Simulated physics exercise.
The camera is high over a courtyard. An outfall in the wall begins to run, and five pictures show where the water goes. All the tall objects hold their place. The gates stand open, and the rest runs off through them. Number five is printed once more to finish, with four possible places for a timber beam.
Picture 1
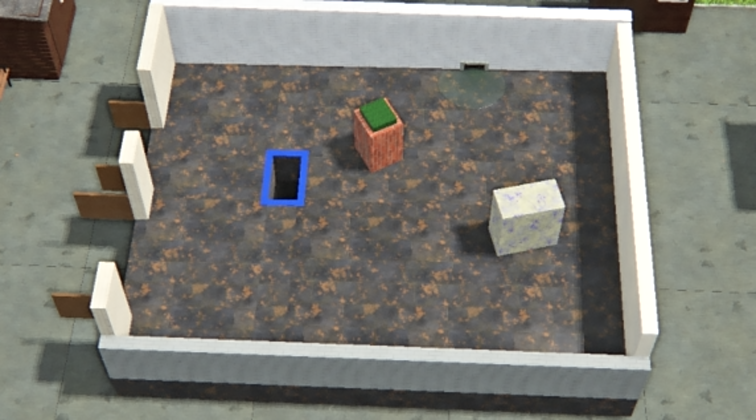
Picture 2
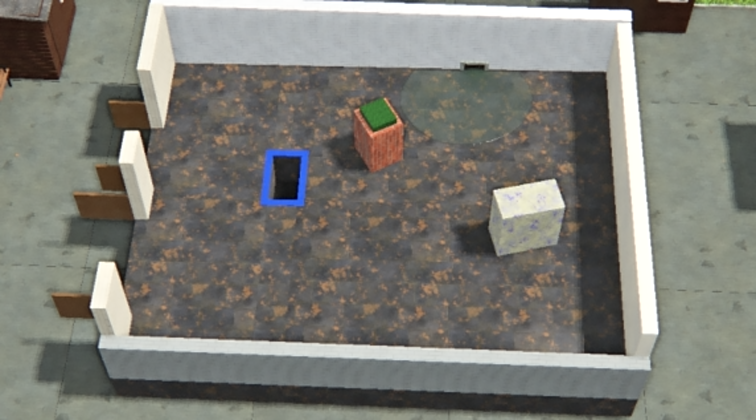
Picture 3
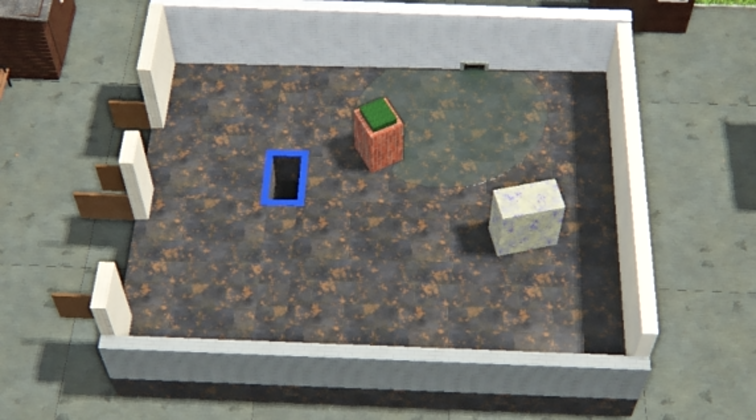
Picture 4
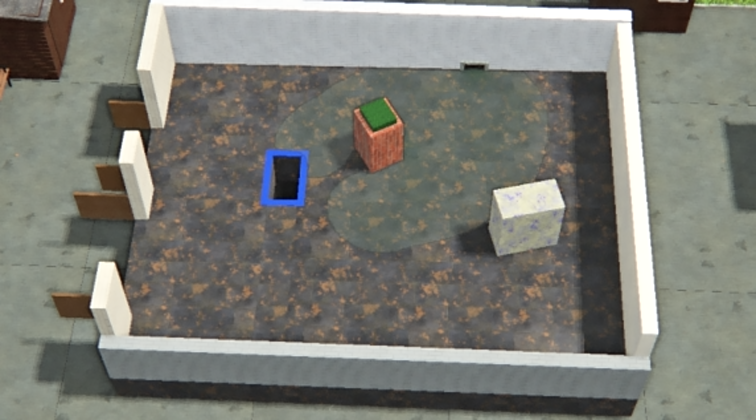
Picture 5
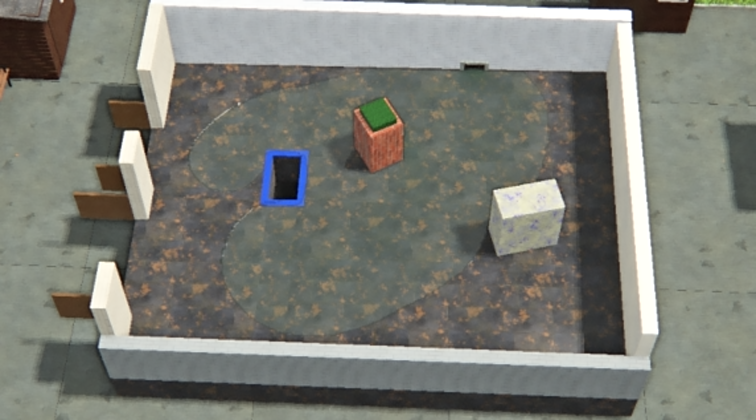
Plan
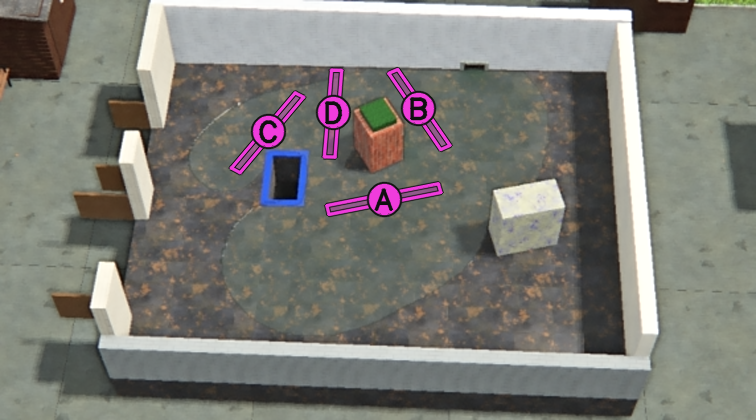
A thin, clear sheet of water spreads from a small opening in the far wall across the dark, speckled floor of a white-walled courtyard, seen from high above by a still camera. A reddish block with a green top stands near the middle, a pale block to the right, a blue-rimmed drain and open brown gates to the left. The water widens past the reddish block, then surrounds the drain and enters it.
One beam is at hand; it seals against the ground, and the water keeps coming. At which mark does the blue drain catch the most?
Spot A does it best.
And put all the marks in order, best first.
A, C, D, B.
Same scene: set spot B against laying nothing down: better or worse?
Worse.
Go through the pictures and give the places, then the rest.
In the first picture, outfall at (474, 66); blue drain at (285, 178); open gate at (140, 267); open gate at (159, 158); 2 % of the ground under water, visible out to (488, 103); blue drain still dry.
In the second picture, 7 % of the ground under water, visible out to (466, 142); blue drain still dry.
In the third picture, 14 % of the ground under water, visible out to (430, 183); blue drain still dry.
In the fourth picture, 26 % of the ground under water, visible out to (345, 234); blue drain still dry.
In the fifth picture, 44 % of the ground under water, visible out to (235, 298); blue drain taking water.
In magenta, A from (327, 210) to (439, 188); B from (393, 71) to (445, 147); C from (235, 170) to (299, 95); D from (329, 156) to (336, 70).
Choosing A, about 44 % of the stream goes into the blue drain, about 56 % out by the gates.
Choosing B, about 3 % of the stream goes into the blue drain, about 97 % out by the gates.
Choosing C, about 25 % of the stream goes into the blue drain, about 75 % out by the gates.
Choosing D, about 7 % of the stream goes into the blue drain, about 91 % out by the gates.
